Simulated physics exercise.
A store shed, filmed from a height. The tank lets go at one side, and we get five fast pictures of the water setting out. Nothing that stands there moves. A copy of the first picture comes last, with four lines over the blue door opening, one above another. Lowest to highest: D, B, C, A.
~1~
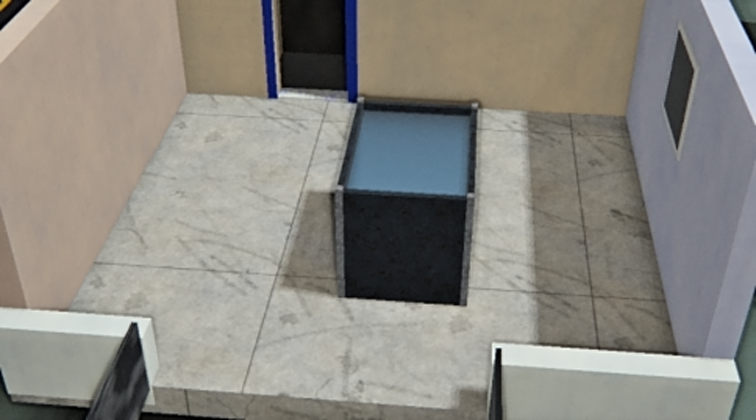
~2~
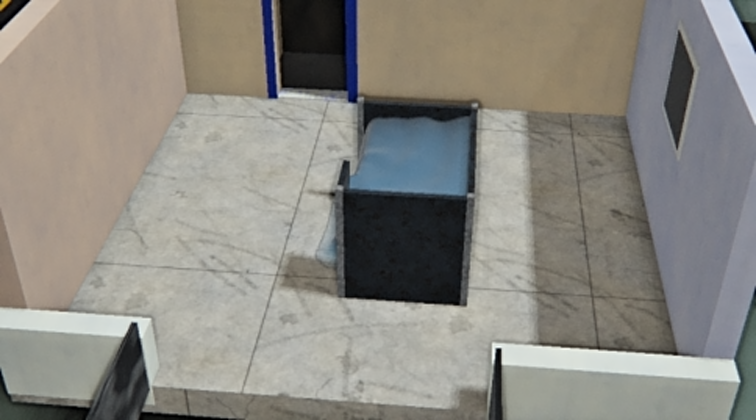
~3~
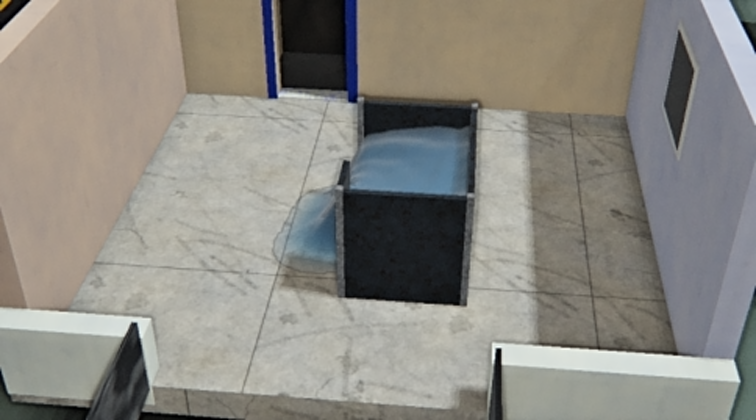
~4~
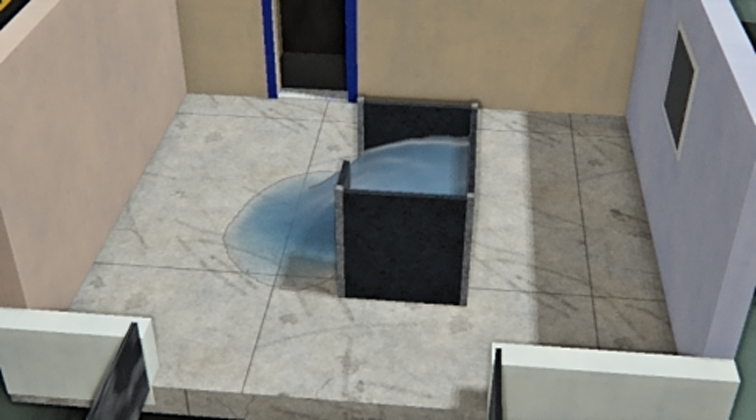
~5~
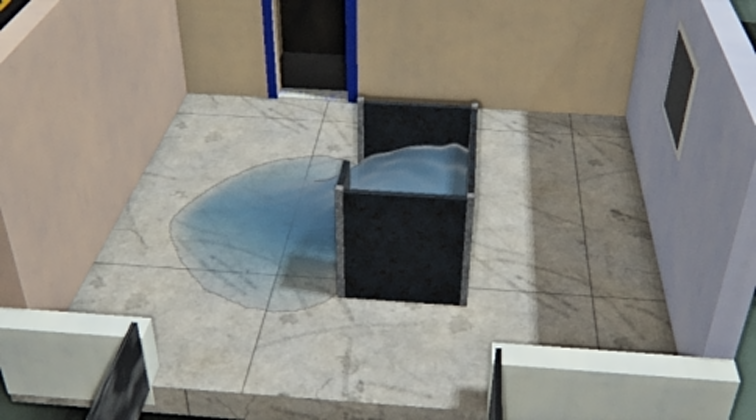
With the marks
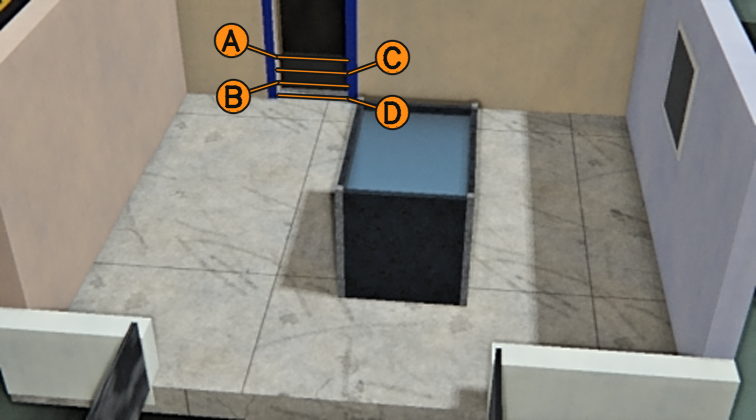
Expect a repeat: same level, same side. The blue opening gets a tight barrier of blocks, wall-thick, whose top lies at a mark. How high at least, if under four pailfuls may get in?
Height B.
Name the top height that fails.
Height D.
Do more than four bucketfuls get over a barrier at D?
Yes, it does.
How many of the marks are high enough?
Three of them.
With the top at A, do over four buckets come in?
No.
On the marked copy, A at (311, 58); B at (312, 84); C at (312, 71); D at (313, 97); from the bottom up D, B, C, A.
If A is chosen, nothing gets over.
If B is chosen, nothing gets over.
If C is chosen, nothing gets over.
If D is chosen, about 8 bucketfuls get in.
